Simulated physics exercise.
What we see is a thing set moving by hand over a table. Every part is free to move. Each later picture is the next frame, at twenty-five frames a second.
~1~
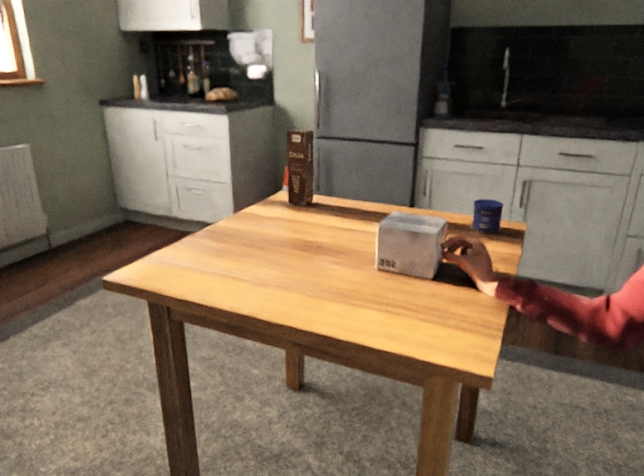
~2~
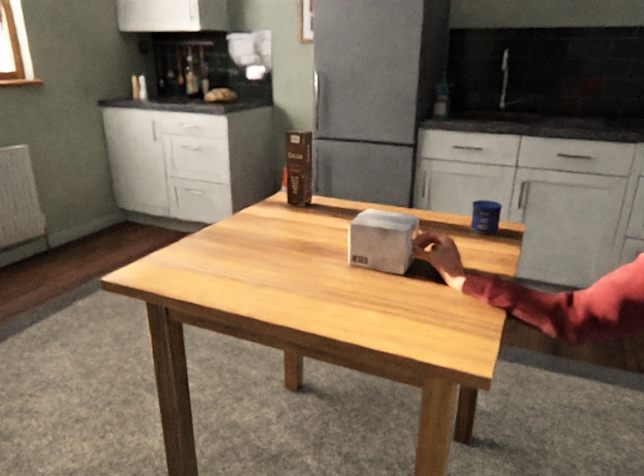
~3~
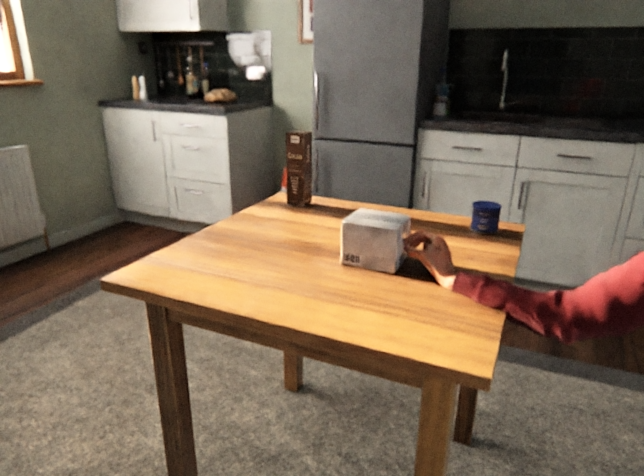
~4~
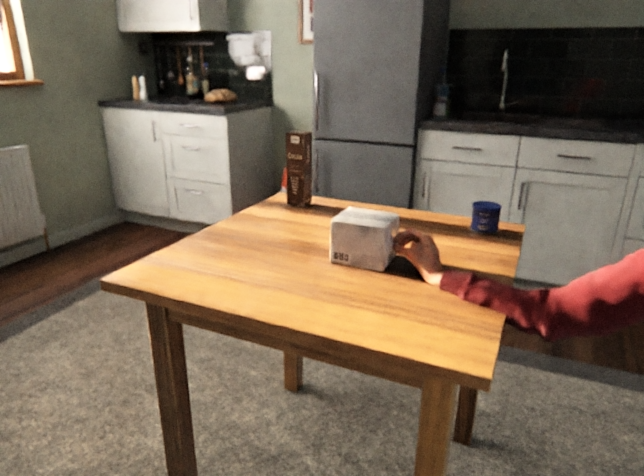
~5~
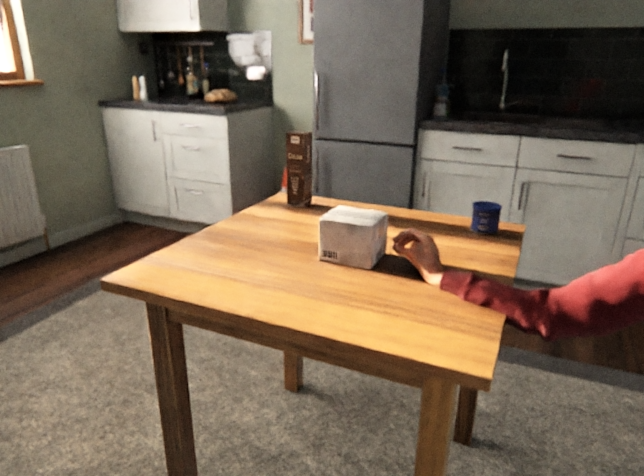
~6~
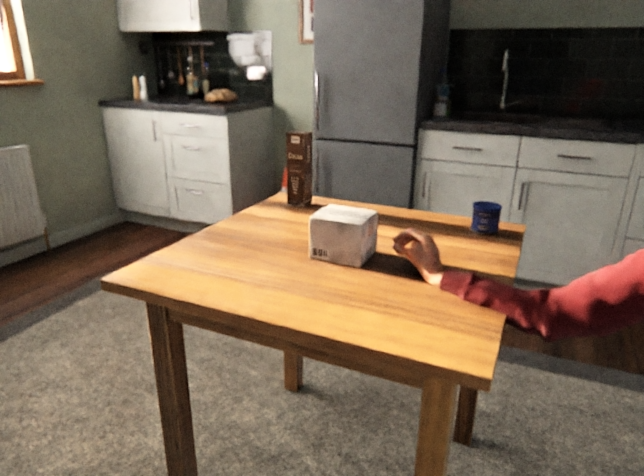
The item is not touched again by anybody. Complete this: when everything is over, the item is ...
Still on the table.
Then, 0.10 s past the last view, white box displaced about its own width near (326, 232).
Then, 0.20 s past the last view, white box displaced about its own width near (316, 230).
Finally, moved from the start, white box. Final places as the last picture's camera would see them, white box near (314, 230).
